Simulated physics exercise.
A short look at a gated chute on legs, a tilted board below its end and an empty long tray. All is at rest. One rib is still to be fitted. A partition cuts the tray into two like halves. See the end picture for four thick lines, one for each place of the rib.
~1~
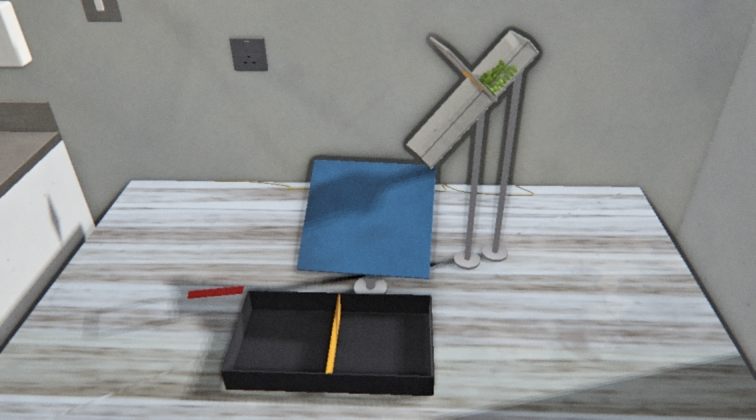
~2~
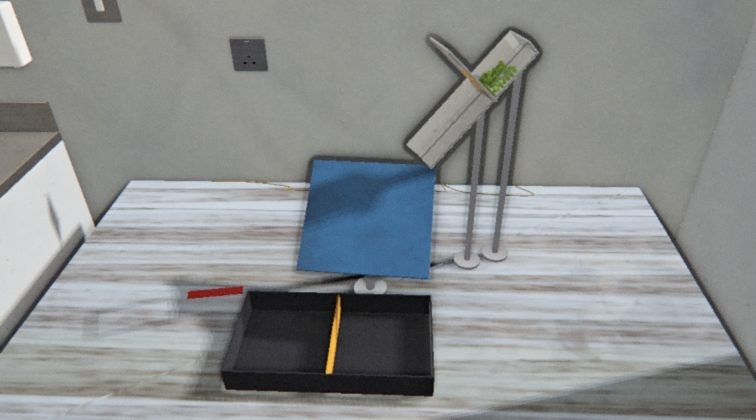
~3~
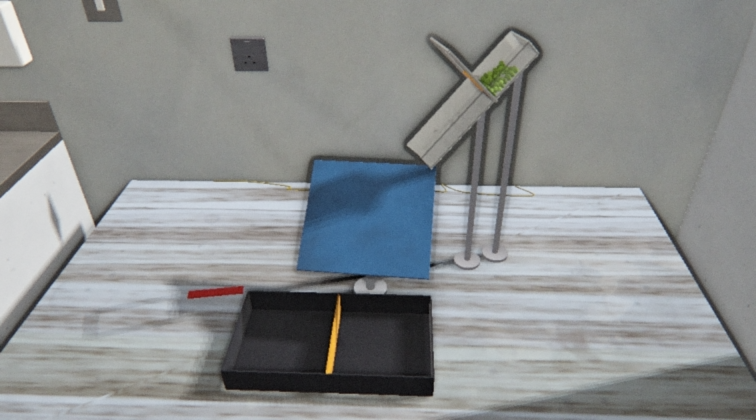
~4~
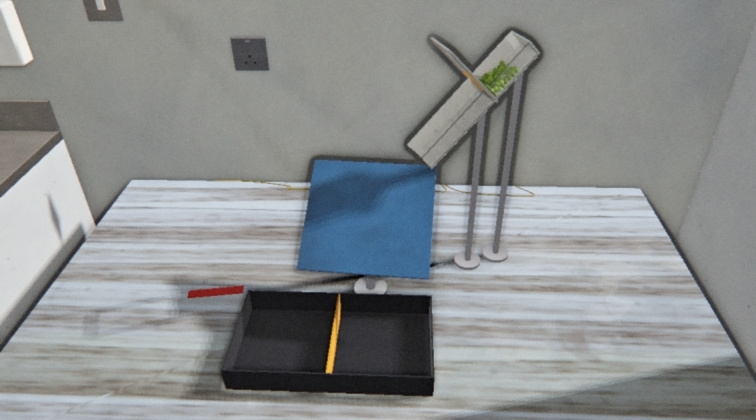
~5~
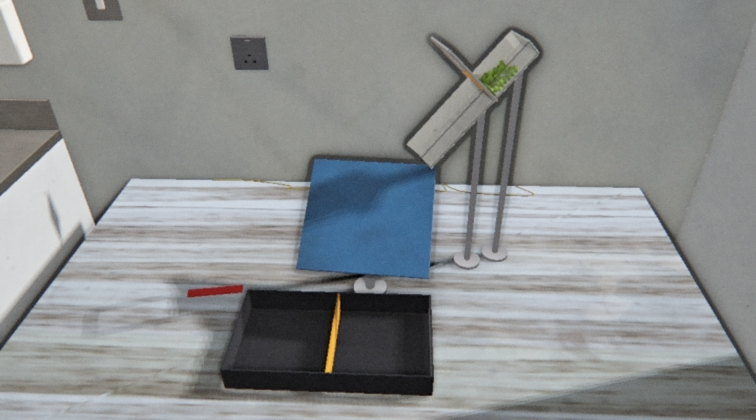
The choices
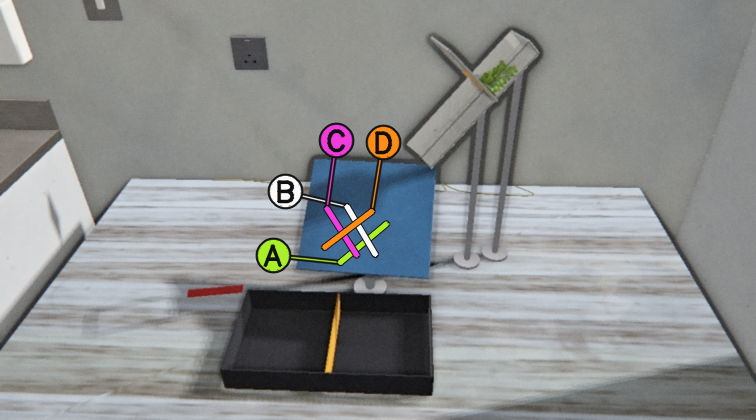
A pale chute on thin legs, with small green peas held behind its gate, stood above a tilted blue board and an empty black tray split by a yellow divider, and nothing moved.
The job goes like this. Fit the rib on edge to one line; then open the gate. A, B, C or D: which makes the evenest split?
Use line D.
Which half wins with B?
More lands on the right.
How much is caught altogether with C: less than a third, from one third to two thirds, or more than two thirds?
More than two thirds.
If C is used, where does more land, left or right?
The right half.
On the marked copy, line A from (386, 223) to (340, 262); line B from (347, 206) to (375, 254); line C from (327, 208) to (356, 255); line D from (371, 211) to (324, 247).
With A, of what is caught, the bulk in the left half, close to a quarter in the right.
With B, of what is caught, a small share in the left half, all but a few in the right.
With C, of what is caught, a small share in the left half, all but a few in the right.
With D, of what is caught, close to half in the left half, close to half in the right.
